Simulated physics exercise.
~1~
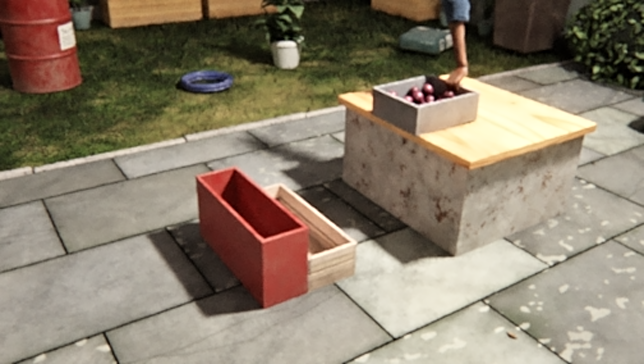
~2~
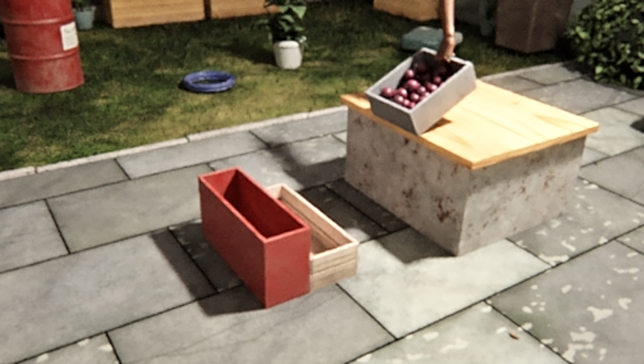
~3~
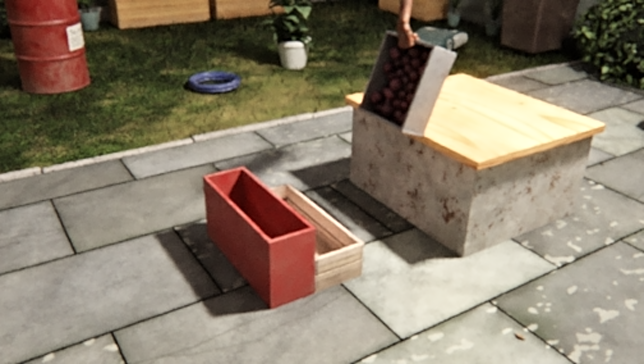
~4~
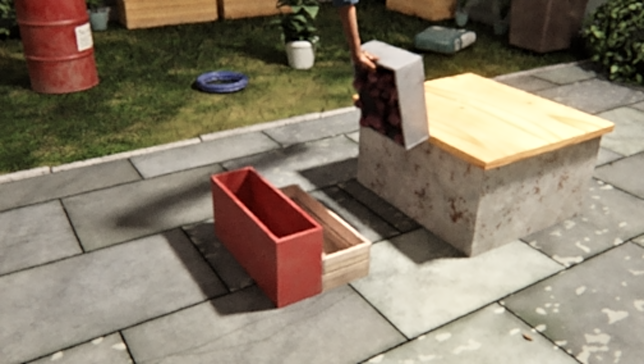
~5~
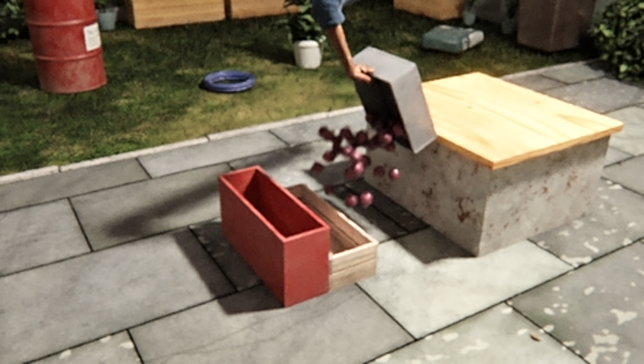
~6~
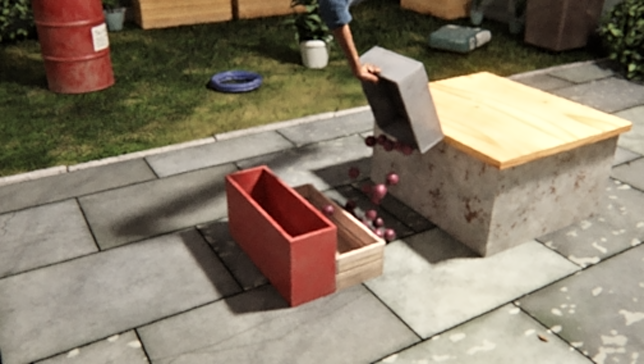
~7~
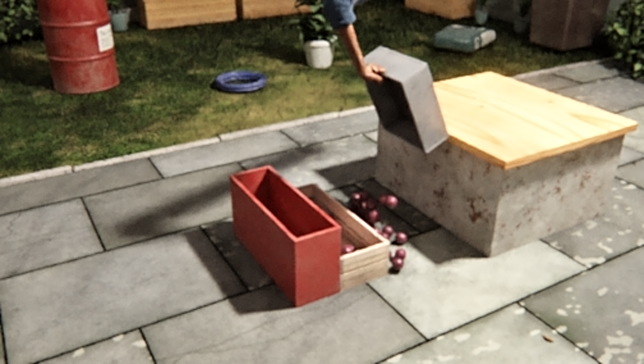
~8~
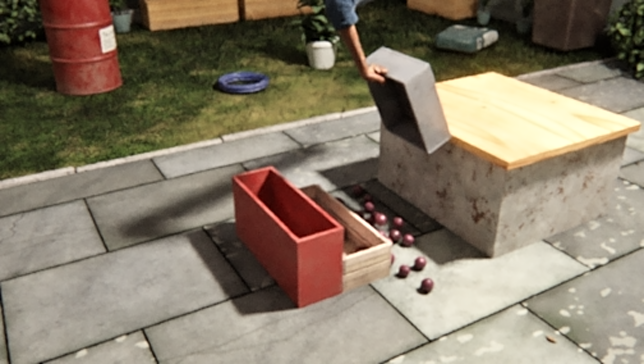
The video shows a hand lifting a grey crate of red onions from a bench on a patio and tipping it over the edge, spilling the onions towards a wooden tub and red box; some drop into the tub, while many end up on the paving short of it.
